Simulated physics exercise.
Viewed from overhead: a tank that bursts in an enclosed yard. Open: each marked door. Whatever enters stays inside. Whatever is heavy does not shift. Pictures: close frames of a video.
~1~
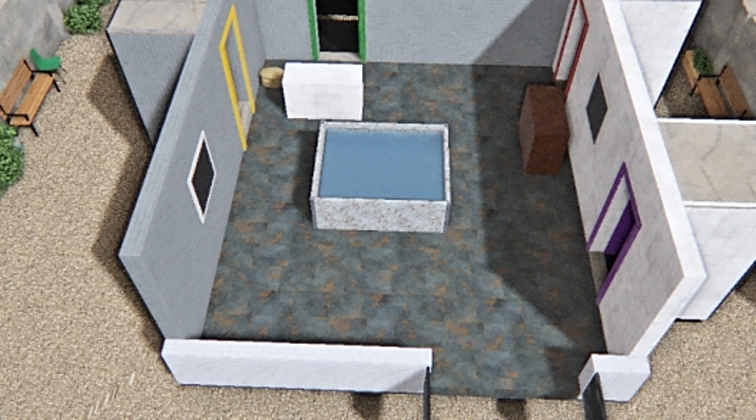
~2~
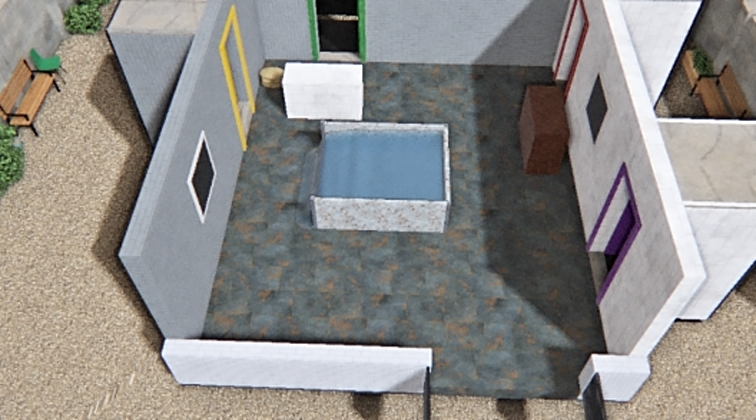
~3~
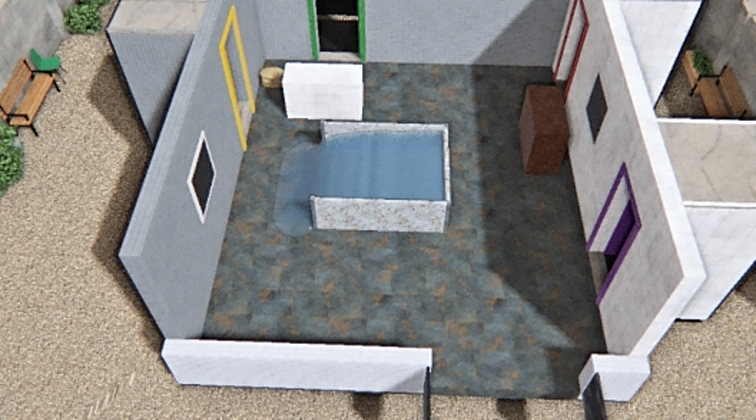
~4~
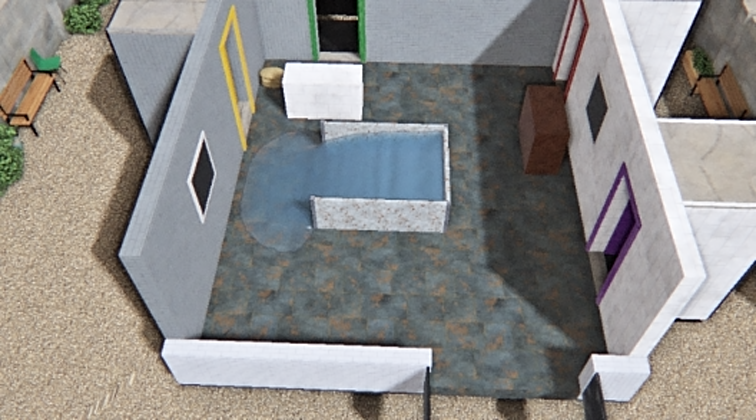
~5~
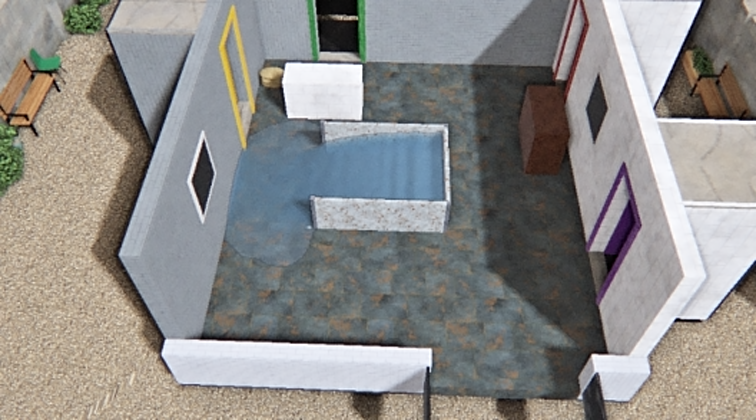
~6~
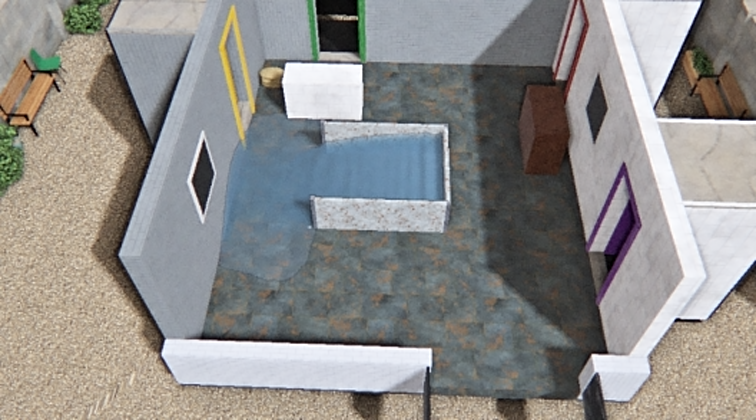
Water pours from the left side of an open tank and spreads across the yard floor.
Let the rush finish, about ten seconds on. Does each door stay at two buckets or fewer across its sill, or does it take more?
As I see it, the yellow door does not exceed two buckets; the purple door exceeds two buckets; the green door does not exceed two buckets; the red door exceeds two buckets.
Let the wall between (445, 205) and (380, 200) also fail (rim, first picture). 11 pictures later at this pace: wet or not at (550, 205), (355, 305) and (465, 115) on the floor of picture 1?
Taking the points in order: Unwetted, swamped and unwetted.
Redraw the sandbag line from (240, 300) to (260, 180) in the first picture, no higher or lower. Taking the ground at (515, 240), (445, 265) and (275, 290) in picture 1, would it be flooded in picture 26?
Going point by point, they'd be unwetted, unwetted and wetted.
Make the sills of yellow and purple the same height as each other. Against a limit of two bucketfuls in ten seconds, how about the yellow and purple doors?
Put simply, the yellow door admits more; the purple door admits less.
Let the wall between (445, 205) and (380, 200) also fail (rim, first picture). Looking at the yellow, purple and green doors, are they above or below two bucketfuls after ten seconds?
In order: First the yellow one misses the mark, then the purple one misses the mark, then the green one misses the mark.
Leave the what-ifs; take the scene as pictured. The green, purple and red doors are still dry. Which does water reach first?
I'd say it's the green-painted one.
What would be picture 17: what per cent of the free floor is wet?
Close to 25 percent, by my reckoning.
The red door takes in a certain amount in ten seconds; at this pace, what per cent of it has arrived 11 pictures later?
Estimate: Some 0 per cent.
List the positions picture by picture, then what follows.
The first picture shows still water in the open tank at (382, 164).
In the second picture, the front is at a hidden place, out from the gap at (322, 178).
In the third picture, water pours out at (322, 180) and has run to (306, 144).
In the fourth picture, water pours out at (322, 181) and has run to (272, 143).
In the fifth picture, water pours out at (322, 182) and has run to (226, 234).
In the sixth picture, the front is at (251, 123), out from the gap at (322, 182).
A moment on, water covers 15 % of the floor; the yellow door wet at the sill, nothing in, the purple door not reached, the green door not reached, the red door not reached.
Next, water covers 25 % of the floor; the yellow door wet at the sill, nothing in, the purple door not reached, the green door not reached, the red door not reached.
Then, water covers 55 % of the floor; the yellow door wet at the sill, nothing in, the purple door not reached, the green door wet at the sill, nothing in, the red door not reached.
Later, water covers 90 % of the floor; the yellow door wet at the sill, nothing in, the purple door over two buckets in, the green door wet at the sill, nothing in, the red door over two buckets in.
In the end, water covers 95 % of the floor; the yellow door wet at the sill, nothing in, the purple door far over two buckets in, the green door wet at the sill, nothing in, the red door far over two buckets in.
